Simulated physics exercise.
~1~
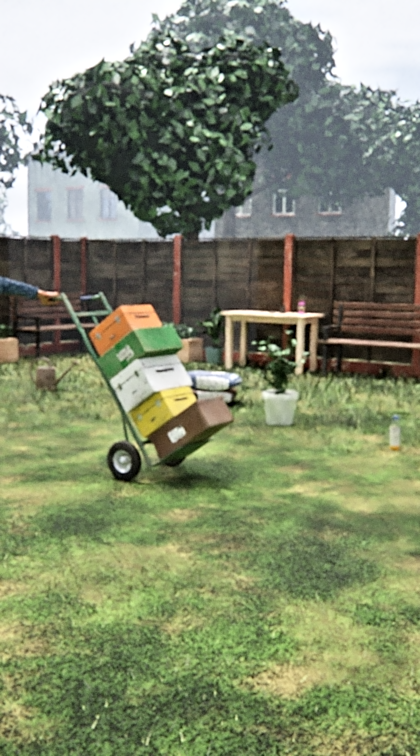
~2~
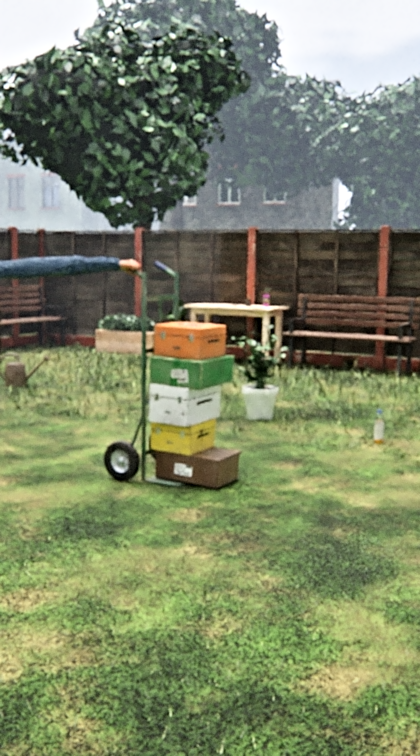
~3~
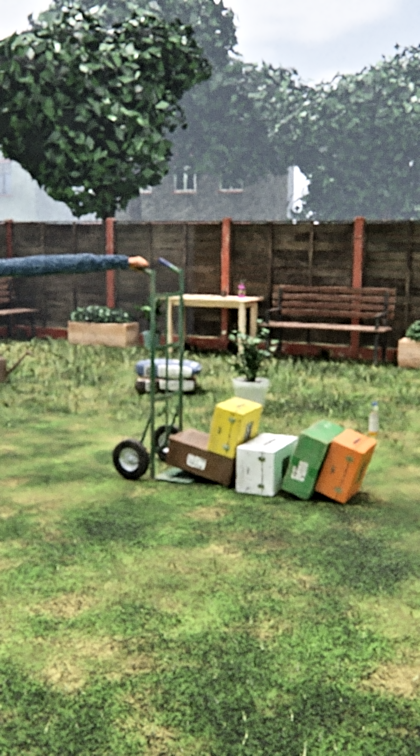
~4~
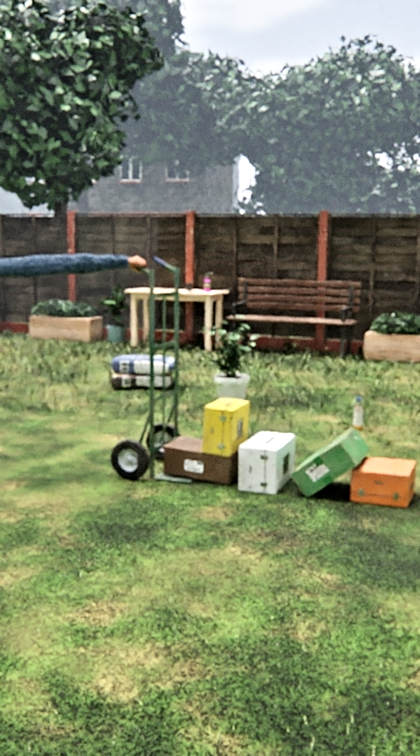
A green hand truck stacked with boxes leans back on a patchy lawn, seen from the side, with a wooden fence, benches, a table and trees behind. From the bottom up, the load is a brown tote, yellow toolbox, white toolbox, green parcel and orange toolbox. A blue-sleeved arm at the left swings the truck upright. The upper boxes then topple to the right, the orange, green and white ones landing on the grass. The orange one settles farthest right with the green tilted beside it, while the yellow rests toppled on the brown tote, still at the truck's base.
